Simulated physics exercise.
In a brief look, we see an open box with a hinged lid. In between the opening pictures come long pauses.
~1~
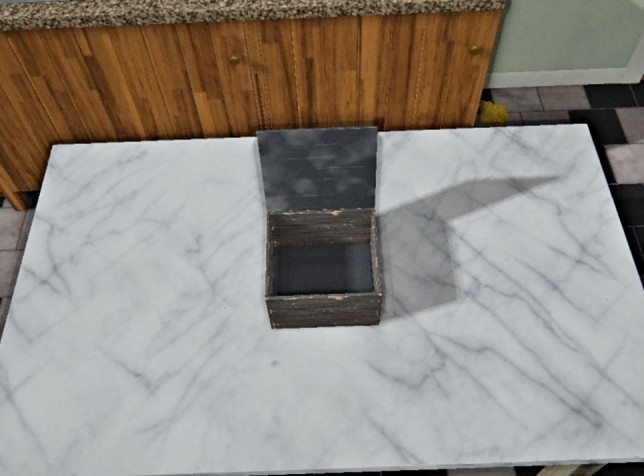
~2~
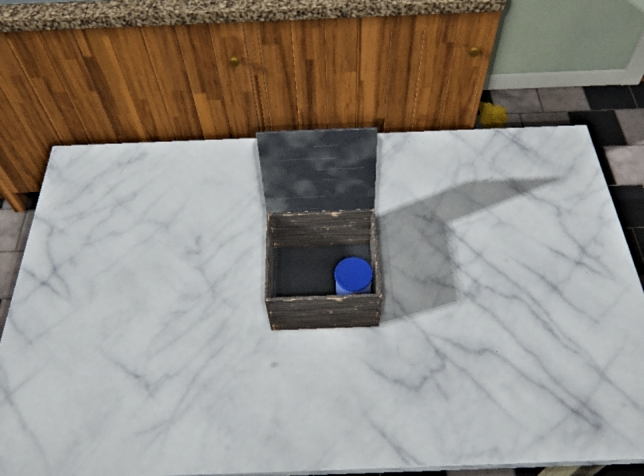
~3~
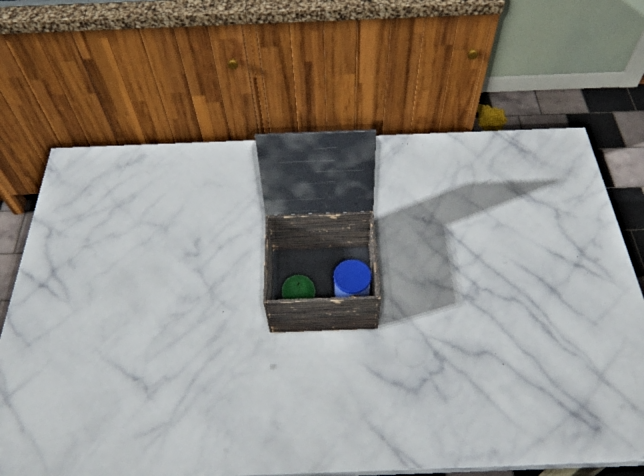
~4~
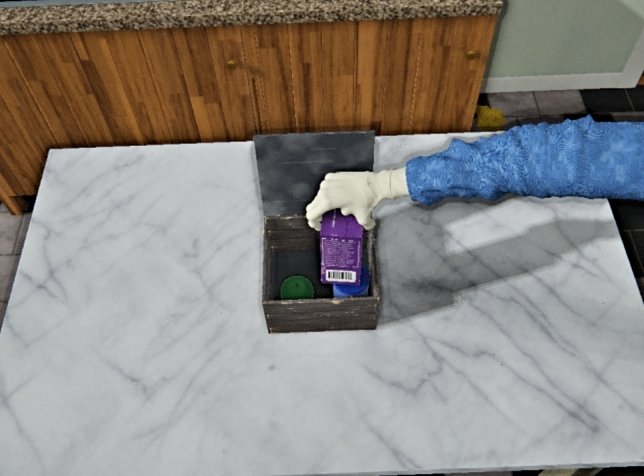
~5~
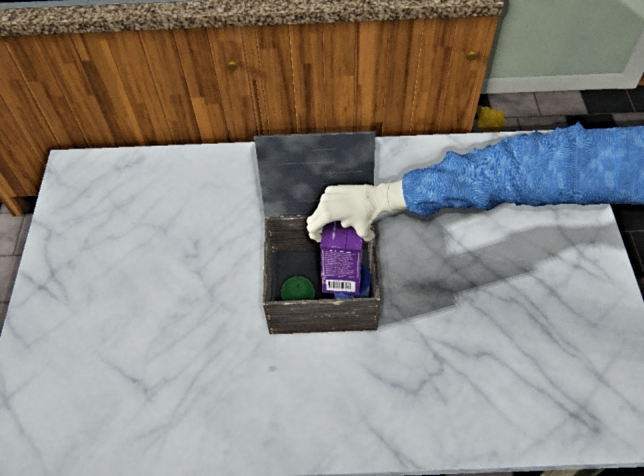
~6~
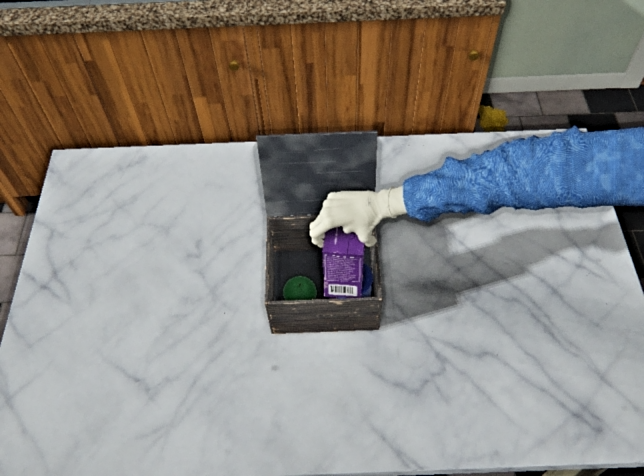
On a marble table, an open box was empty, then held a blue tin and later a green-topped item too, before a gloved hand in a blue sleeve lowered a purple carton inside, still gripping it.
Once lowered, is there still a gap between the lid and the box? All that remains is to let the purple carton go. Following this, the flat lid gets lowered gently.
Yes, a gap remains.
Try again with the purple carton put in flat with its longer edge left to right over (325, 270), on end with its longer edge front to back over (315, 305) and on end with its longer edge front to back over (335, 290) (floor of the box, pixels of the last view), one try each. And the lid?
So, one: It drops fully; two: It remains raised; three: It remains raised.
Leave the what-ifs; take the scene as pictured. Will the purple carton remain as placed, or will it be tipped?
In the end, the purple carton keeps its orientation.
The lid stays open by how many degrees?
Near 55° up from the rim.
Then, 1.10 s on from there, lid starting down.
Then, 1.40 s on from there, lid 75° above the rim.
Then, 1.60 s on from there, lid 58° above the rim.
Then, 3.80 s on from there, lid 53° above the rim.
In the end, lid 53° above the rim; all 3 unmoved. At the end, from the last picture's camera, purple carton near (344, 260).
